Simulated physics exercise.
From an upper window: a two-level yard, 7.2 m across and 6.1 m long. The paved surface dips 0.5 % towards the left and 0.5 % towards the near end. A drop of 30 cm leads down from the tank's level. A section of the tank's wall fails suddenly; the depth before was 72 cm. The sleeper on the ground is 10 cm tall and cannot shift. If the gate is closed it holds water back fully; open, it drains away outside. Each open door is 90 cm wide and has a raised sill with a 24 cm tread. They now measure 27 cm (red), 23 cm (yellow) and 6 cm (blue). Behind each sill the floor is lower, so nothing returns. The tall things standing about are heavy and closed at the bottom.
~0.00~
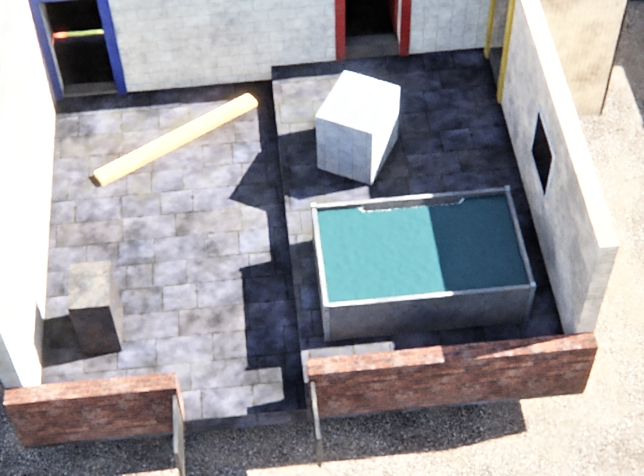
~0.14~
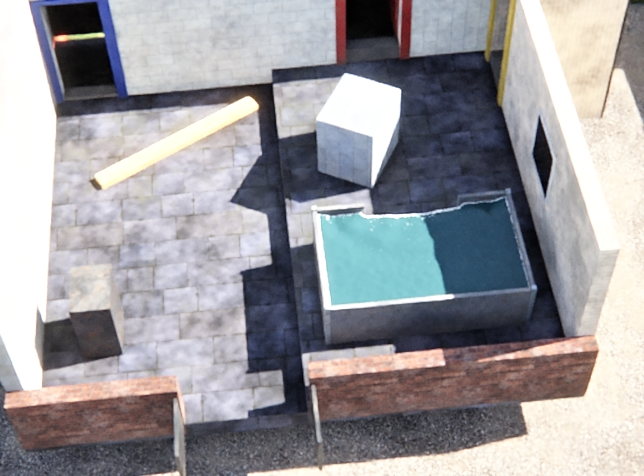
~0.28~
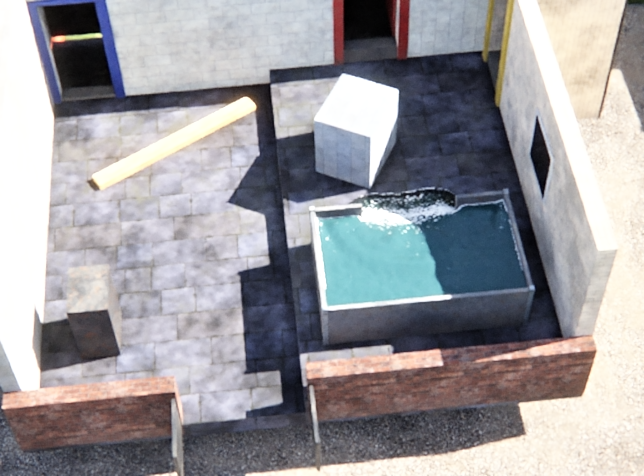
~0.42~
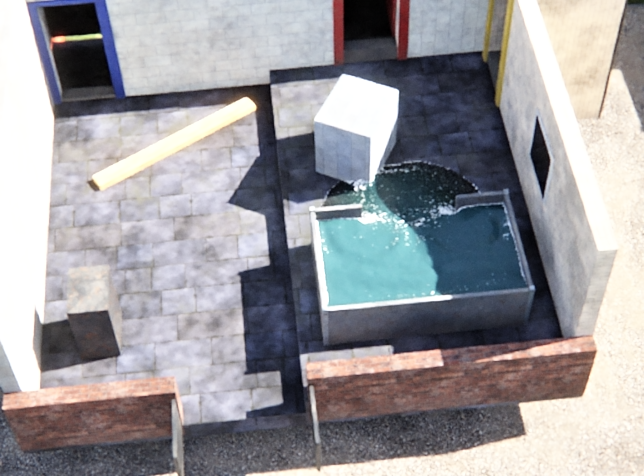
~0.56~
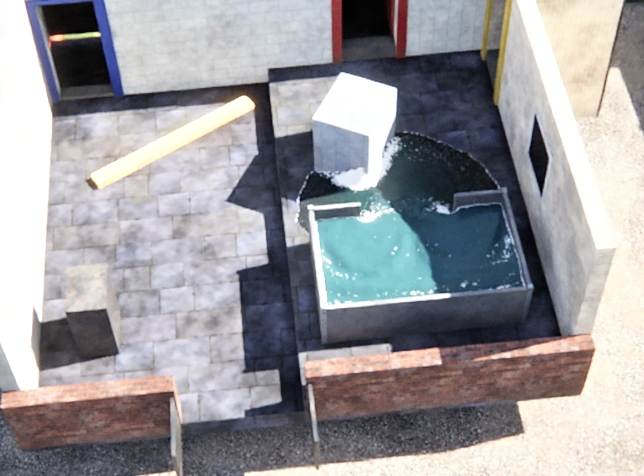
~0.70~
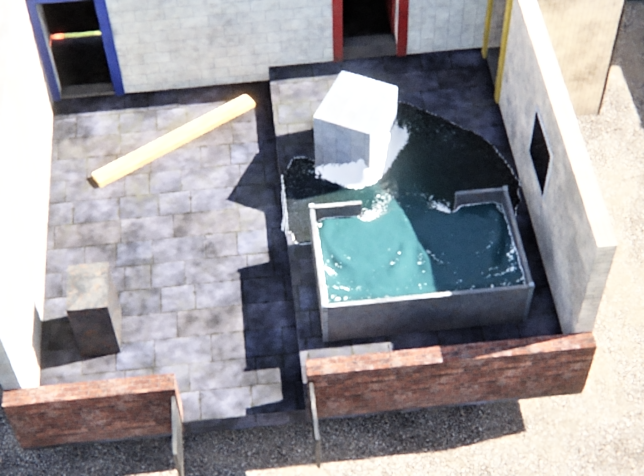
Water in the open tank sagged at a gap in the far wall, then poured out in a foaming rush, fanning across the dark paving and around the pale block as the level inside dropped.
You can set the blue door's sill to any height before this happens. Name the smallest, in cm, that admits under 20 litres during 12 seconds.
About 9.5 cm.
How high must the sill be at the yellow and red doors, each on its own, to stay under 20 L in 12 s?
Roughly 33 cm at yellow and 13.5 cm at red.
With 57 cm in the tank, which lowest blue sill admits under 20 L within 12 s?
About 6.5 cm.
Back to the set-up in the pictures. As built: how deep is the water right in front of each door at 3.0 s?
In cm: Red 19, yellow 33, blue 0.
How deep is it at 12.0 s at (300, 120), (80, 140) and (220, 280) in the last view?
In that order: 2, 6 and 5 cm.
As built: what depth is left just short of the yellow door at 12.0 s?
Some 6.0 cm.
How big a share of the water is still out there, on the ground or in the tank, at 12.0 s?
About 86 per cent.
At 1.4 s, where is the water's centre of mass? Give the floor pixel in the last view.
At about (412, 237).
After 1.4 s water covers 25 % of the floor, deepest (48 cm) near (379, 188); it has not reached the blue door.
After 3.0 s water covers 50 % of the floor, deepest (37 cm) near (475, 54); it has not reached the blue door.
After 12.0 s water covers 95 % of the floor, deepest (13 cm) near (38, 421); 8 cm at the blue door, 68 litres in over its 6 cm sill.
At the blue door as built, the water arrived by 4.2 s and peaked near 11 cm at 8.8 s.
With a sill of 8.5 cm, 32 litres would have come in within the 12 s; with 12 cm, 7 litres. So under 20 litres takes about 9.5 cm.
